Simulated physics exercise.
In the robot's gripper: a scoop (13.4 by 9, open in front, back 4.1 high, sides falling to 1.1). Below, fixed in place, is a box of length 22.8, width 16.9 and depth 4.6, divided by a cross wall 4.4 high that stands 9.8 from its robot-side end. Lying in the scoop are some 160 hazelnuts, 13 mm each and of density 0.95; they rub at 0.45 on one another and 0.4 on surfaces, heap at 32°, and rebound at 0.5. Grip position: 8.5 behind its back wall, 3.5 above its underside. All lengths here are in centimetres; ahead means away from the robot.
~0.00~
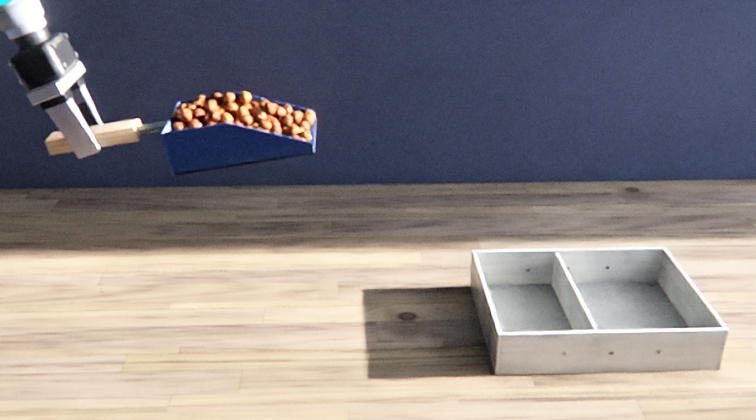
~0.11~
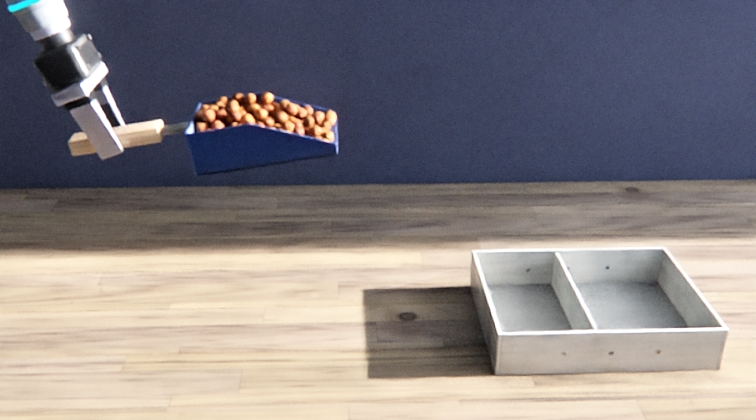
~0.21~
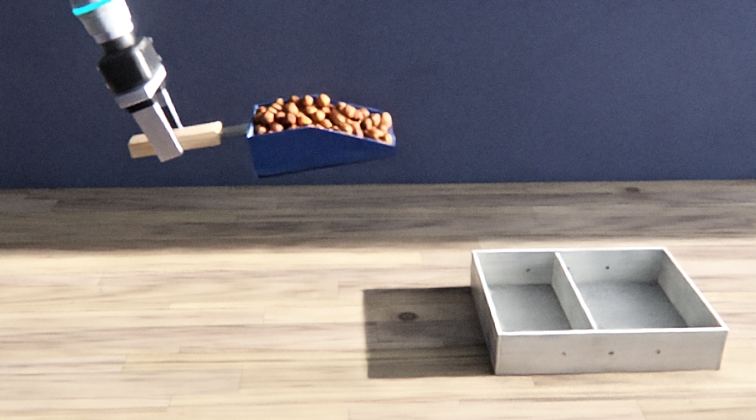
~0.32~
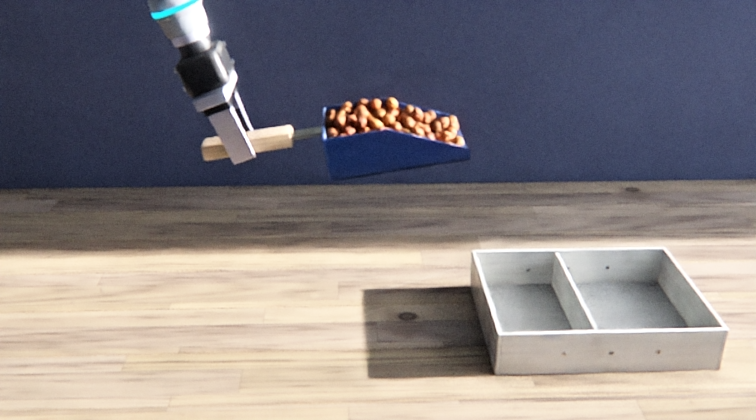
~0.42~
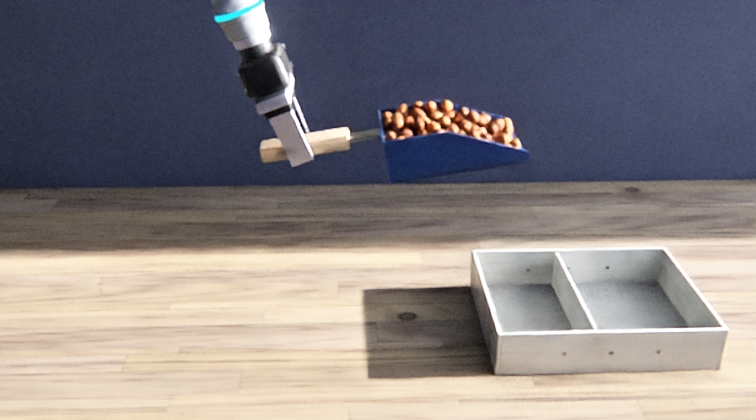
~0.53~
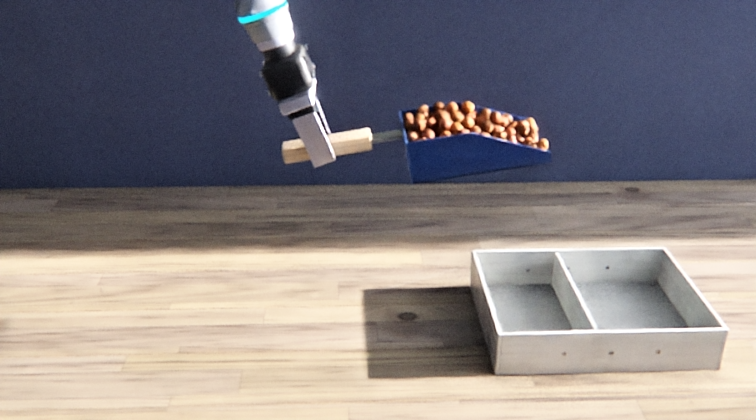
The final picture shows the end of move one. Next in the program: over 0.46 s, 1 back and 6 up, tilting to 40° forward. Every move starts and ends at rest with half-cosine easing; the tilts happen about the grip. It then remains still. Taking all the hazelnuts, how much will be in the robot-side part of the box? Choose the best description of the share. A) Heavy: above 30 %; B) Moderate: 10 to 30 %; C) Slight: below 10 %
A.
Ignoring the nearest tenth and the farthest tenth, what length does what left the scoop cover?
It covers roughly 20 centimetres.
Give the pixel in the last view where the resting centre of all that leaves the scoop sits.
(516, 320).
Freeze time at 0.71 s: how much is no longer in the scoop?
Around 0 percent at that moment.
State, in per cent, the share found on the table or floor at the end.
Near 40 in a hundred.
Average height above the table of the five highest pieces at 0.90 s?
Around 20 cm, I reckon.
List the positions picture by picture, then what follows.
The scoop floor at (235, 145), tilted 9° backward; upper third of the load around (224, 115), from x 175 to 310, top at y 100; 162 on the scoop, in the first picture.
The scoop floor at (257, 146), tilted 9° backward; upper third of the load around (246, 116), from x 200 to 330, top at y 100, in the second picture.
The scoop floor at (314, 148), tilted 9° backward; upper third of the load around (304, 118), from x 260 to 385, top at y 100, in the third picture.
The scoop floor at (384, 151), tilted 9° backward; upper third of the load around (375, 121), from x 330 to 455, top at y 105, in the fourth picture.
The scoop floor at (440, 153), tilted 9° backward; upper third of the load around (432, 124), from x 385 to 515, top at y 105, in the fifth picture.
The scoop floor at (462, 154), tilted 9° backward; upper third of the load around (454, 125), from x 410 to 540, top at y 110; 162 on the scoop, in the sixth picture.
After 0.71 s, tilted 8° forward, highest piece 23 above the table; 161 on the scoop, 1 in flight or on a rim.
After 0.90 s, tilted 35° forward, highest piece 21 above the table; 133 on the scoop, 12 in the robot-side part, 17 in flight or on a rim.
After 1.19 s, tilted 40° forward, highest piece 11 above the table; 88 in the robot-side part, 55 on the table or floor, 19 in flight or on a rim.
After 2.24 s, tilted 40° forward, highest piece 3 above the table; 99 in the robot-side part, 63 on the table or floor.
In the end, 99 in the robot-side part, 63 on the table or floor. That is 61 % in the robot-side part of the box.
